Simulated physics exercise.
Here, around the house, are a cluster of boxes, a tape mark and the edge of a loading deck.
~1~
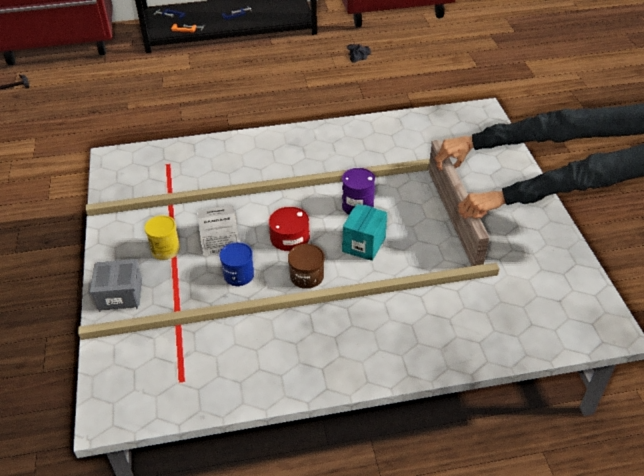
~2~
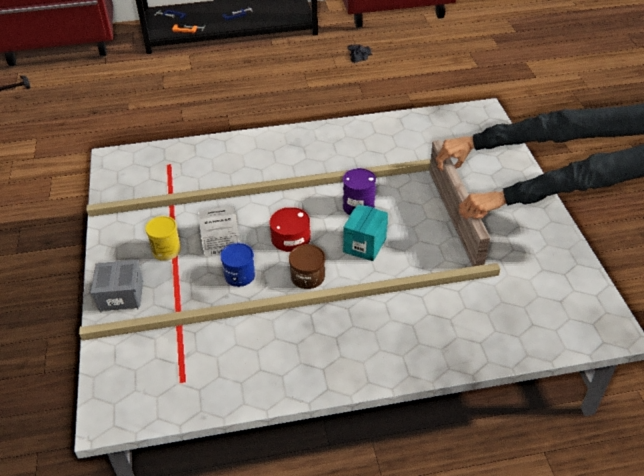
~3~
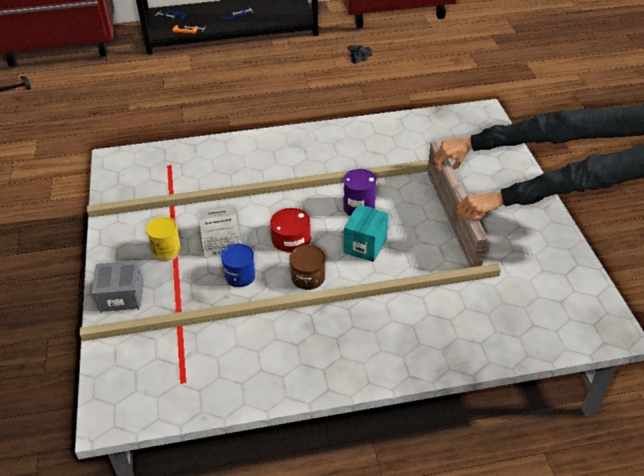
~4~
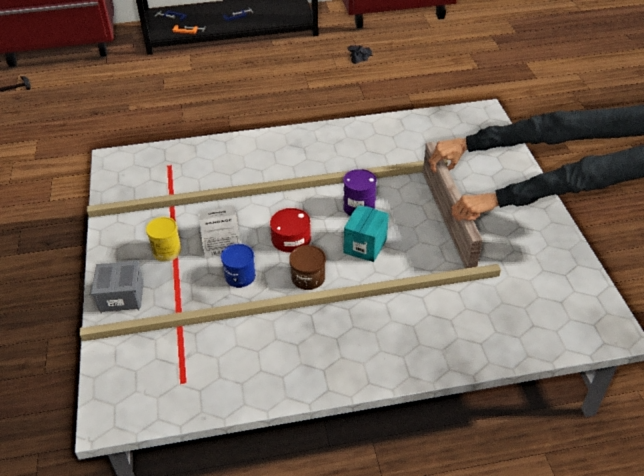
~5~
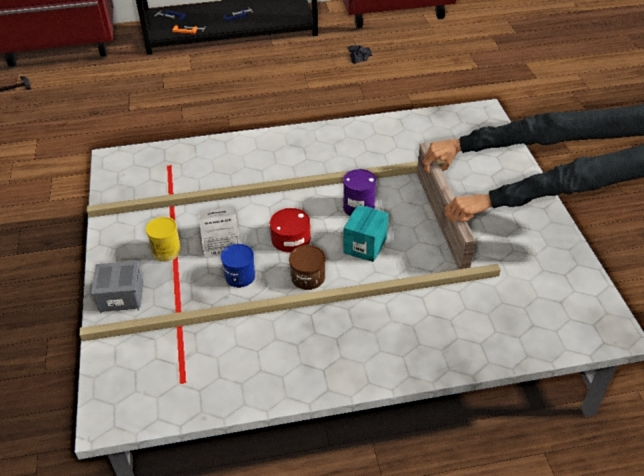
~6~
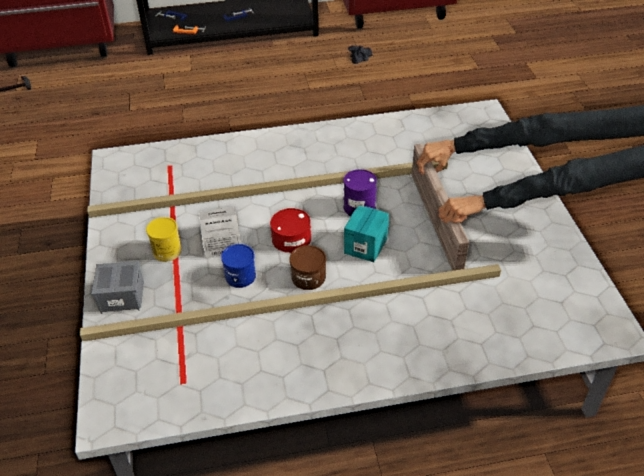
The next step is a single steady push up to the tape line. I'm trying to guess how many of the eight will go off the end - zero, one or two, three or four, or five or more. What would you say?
In the end, the drop-off count sits at one or a two.
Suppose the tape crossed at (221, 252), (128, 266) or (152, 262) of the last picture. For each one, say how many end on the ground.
You'd get 0, then 4, then 2.
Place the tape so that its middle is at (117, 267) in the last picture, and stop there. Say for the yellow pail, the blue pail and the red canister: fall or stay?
First, the yellow pail takes the fall; next, the blue pail takes the fall; last, the red canister is safe.
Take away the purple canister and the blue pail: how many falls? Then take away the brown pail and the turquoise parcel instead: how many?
1 in the first try, 1 in the second.
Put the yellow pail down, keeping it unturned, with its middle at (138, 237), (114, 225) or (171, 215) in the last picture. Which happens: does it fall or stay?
Taking the starts in order, it falls away, then keeps its place, then keeps its place.
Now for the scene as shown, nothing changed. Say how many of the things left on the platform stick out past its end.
1 overhanging.
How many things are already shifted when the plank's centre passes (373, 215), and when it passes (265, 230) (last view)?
Well, it's 2 at the first one and 7 at the second.
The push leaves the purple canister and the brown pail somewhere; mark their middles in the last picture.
The purple canister ends up near (154, 213), and the brown pail near (158, 299).
Soon after, none off yet; grey tote at rest near (119, 287); yellow pail at rest near (164, 240); white box at rest near (220, 232).
Then, none off yet; grey tote at rest near (119, 287); yellow pail at rest near (164, 240); white box moved a little near (209, 233).
Further on, none off yet; grey tote at rest near (119, 287); yellow pail moved well along near (115, 243); white box moved well along near (151, 238).
At rest, the number that fall off is one or two; fallen, yellow pail.
